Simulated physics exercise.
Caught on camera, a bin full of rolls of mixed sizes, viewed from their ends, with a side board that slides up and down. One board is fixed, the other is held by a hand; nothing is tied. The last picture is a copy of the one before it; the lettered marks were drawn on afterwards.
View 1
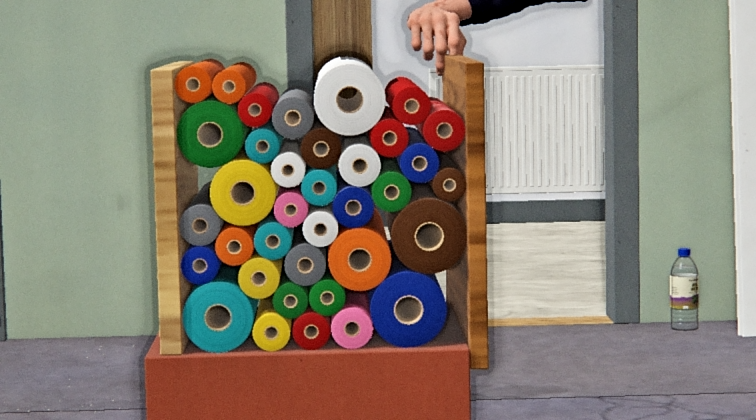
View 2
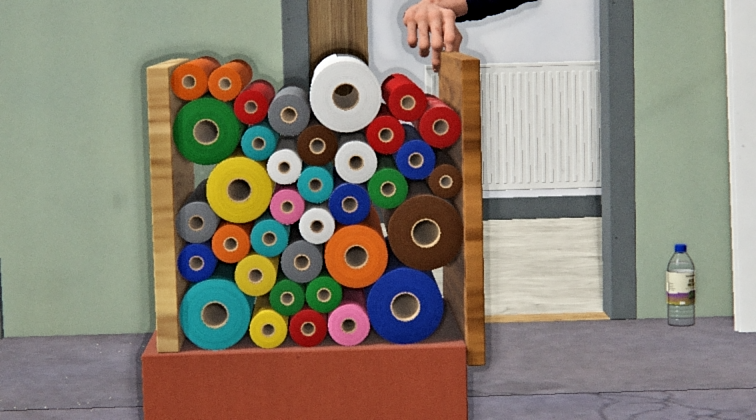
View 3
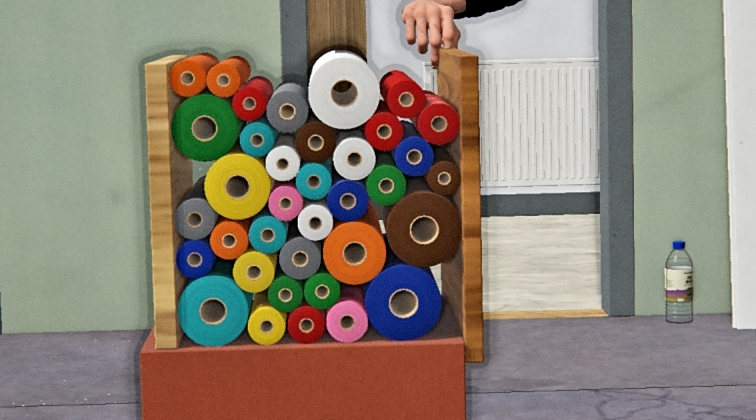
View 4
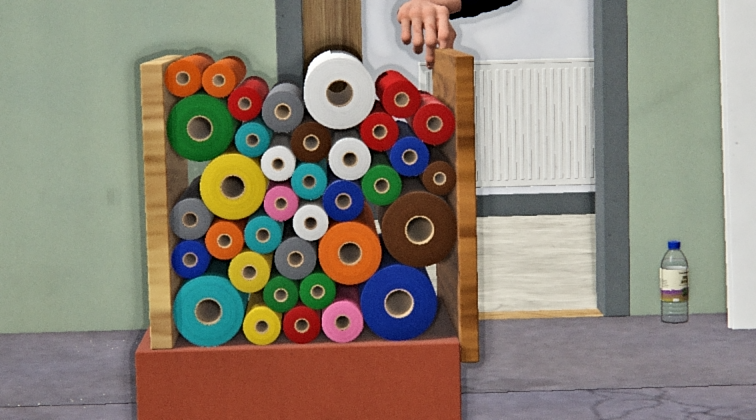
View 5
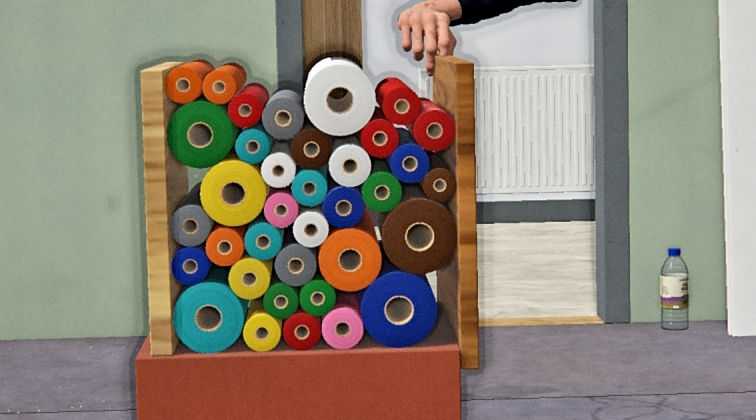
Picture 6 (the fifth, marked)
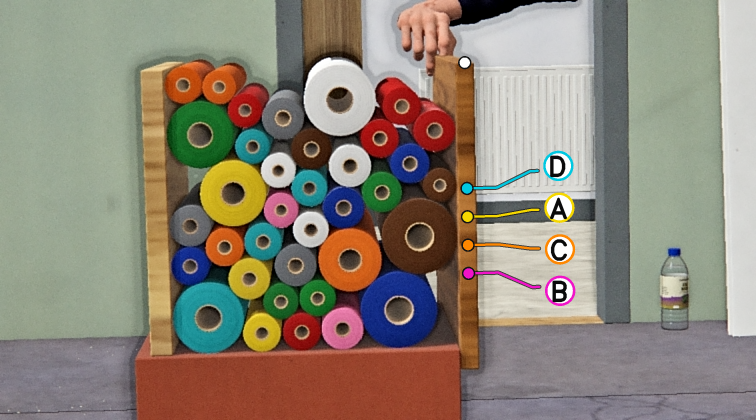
A hand rests on the right side board while the stacked colourful rolls stay still.
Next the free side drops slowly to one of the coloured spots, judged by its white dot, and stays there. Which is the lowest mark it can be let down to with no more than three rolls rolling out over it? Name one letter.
The answer is mark D.
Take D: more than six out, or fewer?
At D, fewer than six.
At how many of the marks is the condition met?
One of them.
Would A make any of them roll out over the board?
Yes, at A.
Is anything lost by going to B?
Yes.
On the marked copy, A at (467, 217); B at (468, 273); C at (468, 245); D at (467, 188); the white dot at (465, 63).
With D. Early on, top of the board (456, 121).
Further on, top of the board (457, 187).
At the end, top of the board (457, 188), two out over the board.
As for the rest, A more than three out over the board; B more than three out over the board; C more than three out over the board.
